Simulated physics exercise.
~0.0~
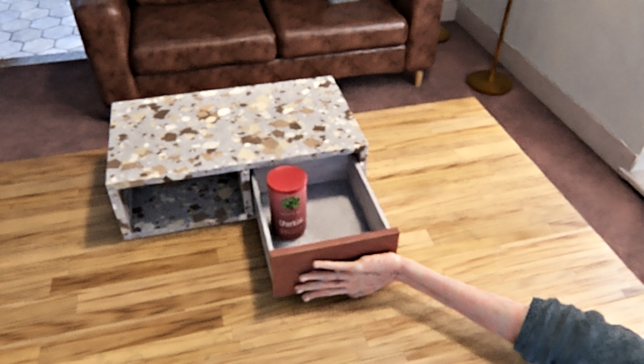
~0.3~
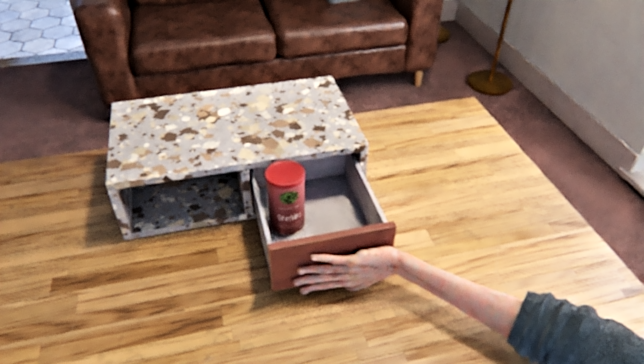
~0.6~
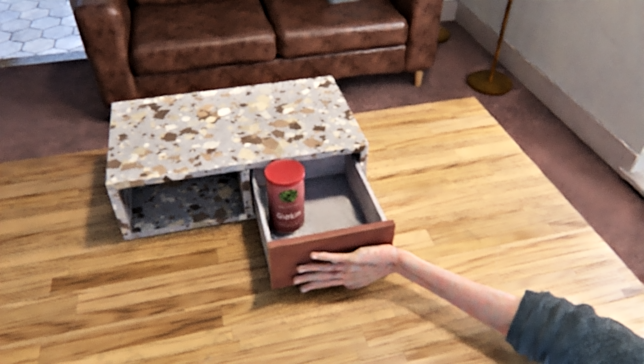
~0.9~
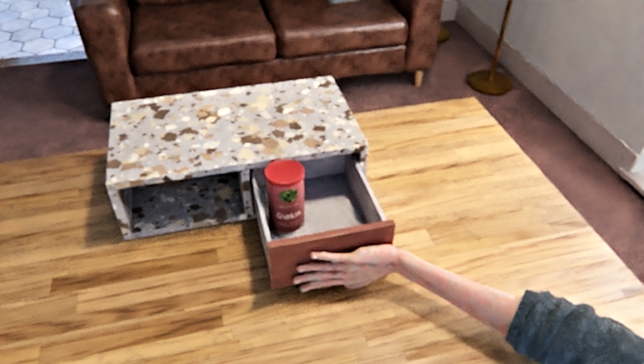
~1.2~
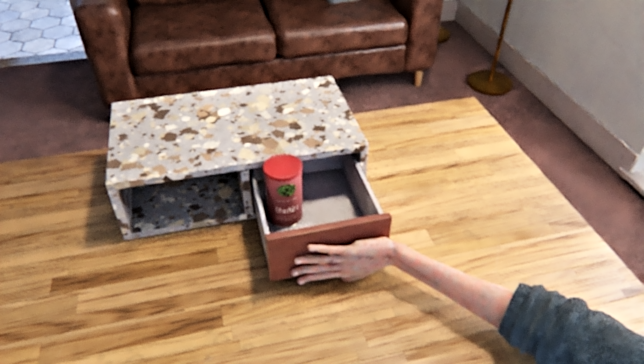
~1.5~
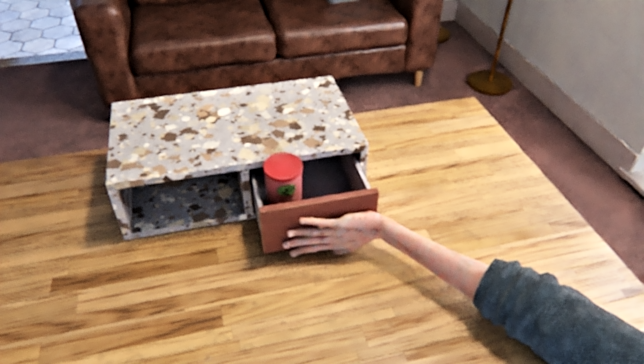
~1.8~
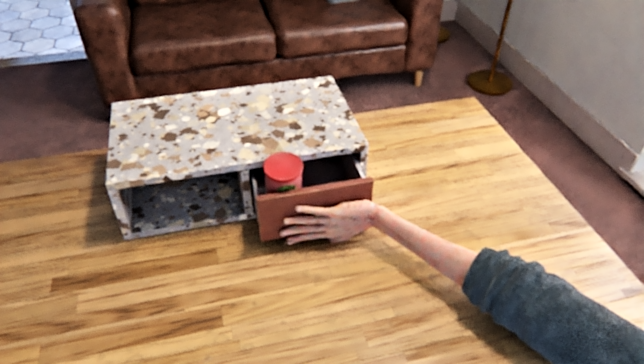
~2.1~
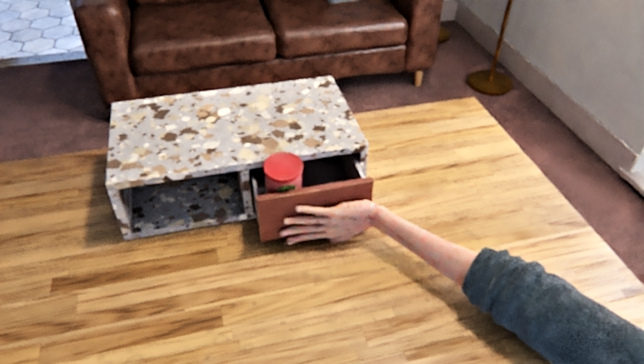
A hand slowly pushed in the reddish-brown drawer of a speckled chest on a wooden surface, carrying a red tin inside toward the opening, but the drawer stopped partway and stayed ajar, with the tin leaning slightly and the hand still against the front.
